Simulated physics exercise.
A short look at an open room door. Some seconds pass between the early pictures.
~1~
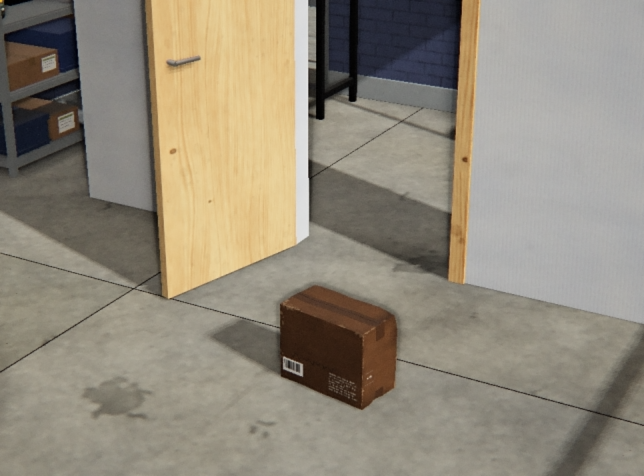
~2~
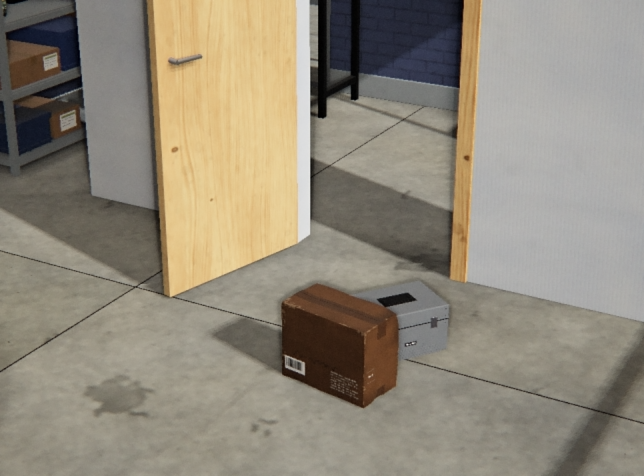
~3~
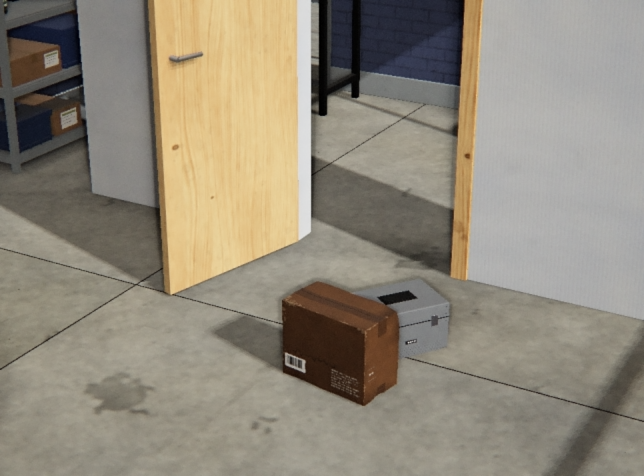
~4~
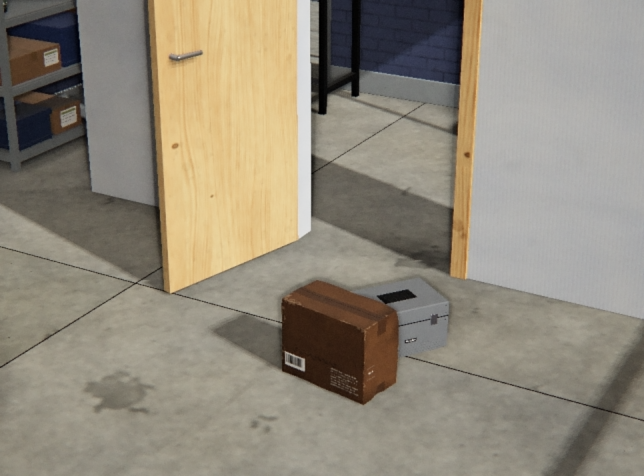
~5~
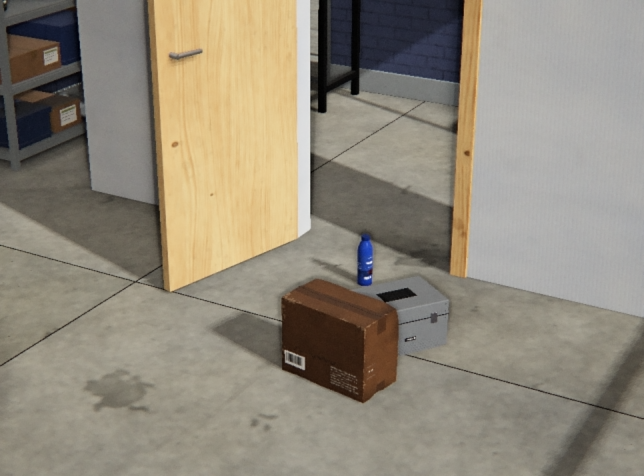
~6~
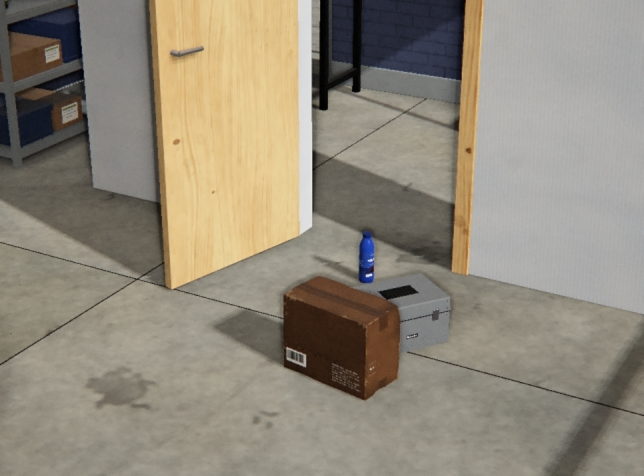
A wooden door stood wide open and still behind a brown box on the floor; a grey toolbox appeared beside the box, then a blue bottle appeared behind them, and nothing else noticeably moved.
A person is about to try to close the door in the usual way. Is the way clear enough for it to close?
Outcome: The door reaches the frame.
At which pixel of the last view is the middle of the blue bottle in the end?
Near (441, 235).
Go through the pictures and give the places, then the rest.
The first frame shows door wide open and still; brown box (338, 346).
The second frame shows door wide open and still; brown box (339, 344); grey toolbox (396, 323).
The third frame shows door wide open and still; brown box (340, 342); grey toolbox (397, 321).
The fourth frame shows door wide open and still; brown box (340, 341); grey toolbox (396, 319).
The fifth frame shows door wide open and still; brown box (339, 339); grey toolbox (396, 318).
The sixth frame shows door wide open and still; blue bottle (367, 257); brown box (341, 337).
Then, 1.40 s on from there, door at 35°.
Then, 1.80 s on from there, door at 5°; blue bottle shifted well along near (414, 241).
In the end, door at 0°; toppled on the floor, blue bottle; the other 2 unmoved. At the end, from the last picture's camera, blue bottle near (441, 235).
